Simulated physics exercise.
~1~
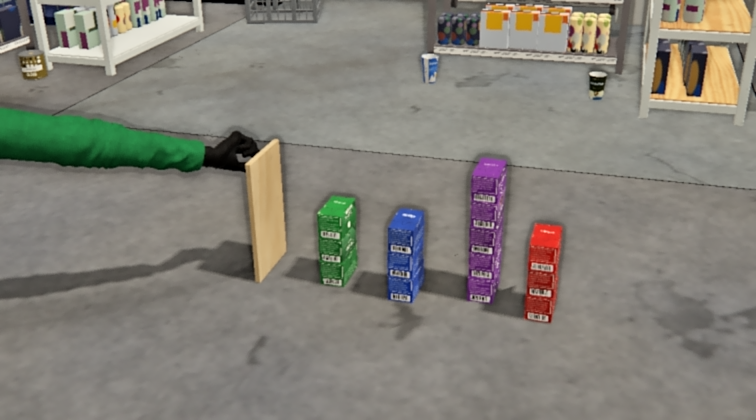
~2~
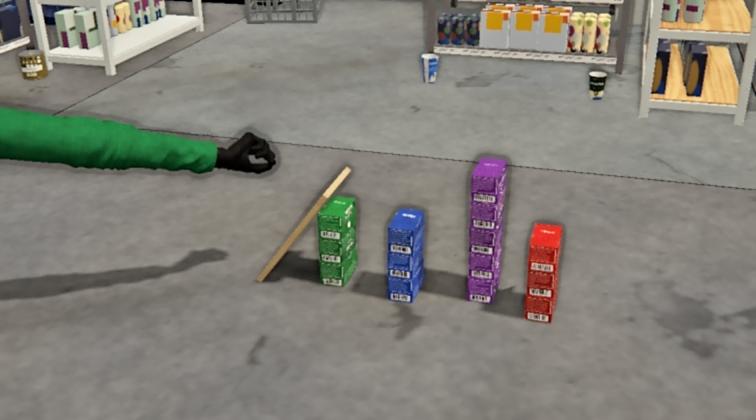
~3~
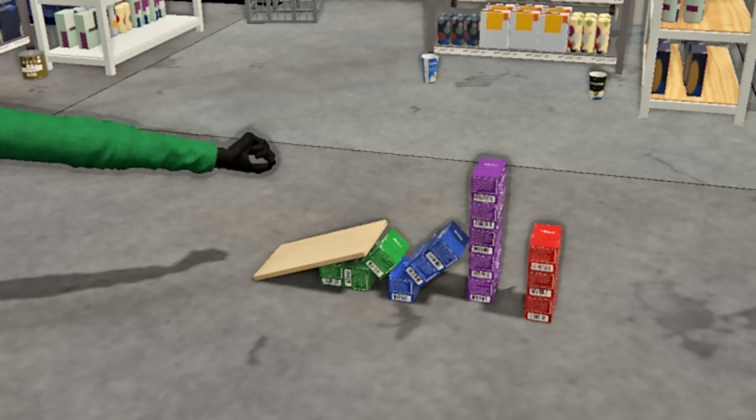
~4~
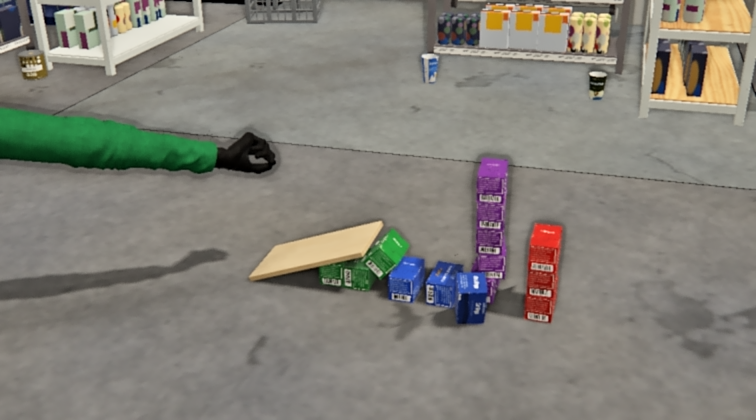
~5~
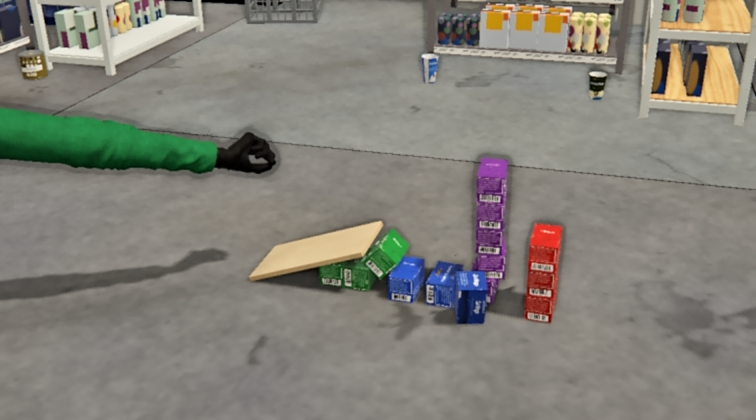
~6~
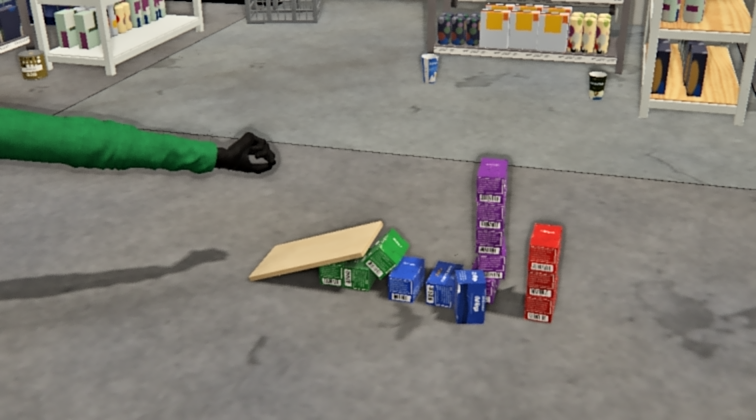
A wooden board tipped from a gloved hand fell right onto a green stack of packets, which toppled into the blue stack and spilled it against the tall purple one. The purple stack shifted slightly but stayed standing, and the red stack stood untouched.
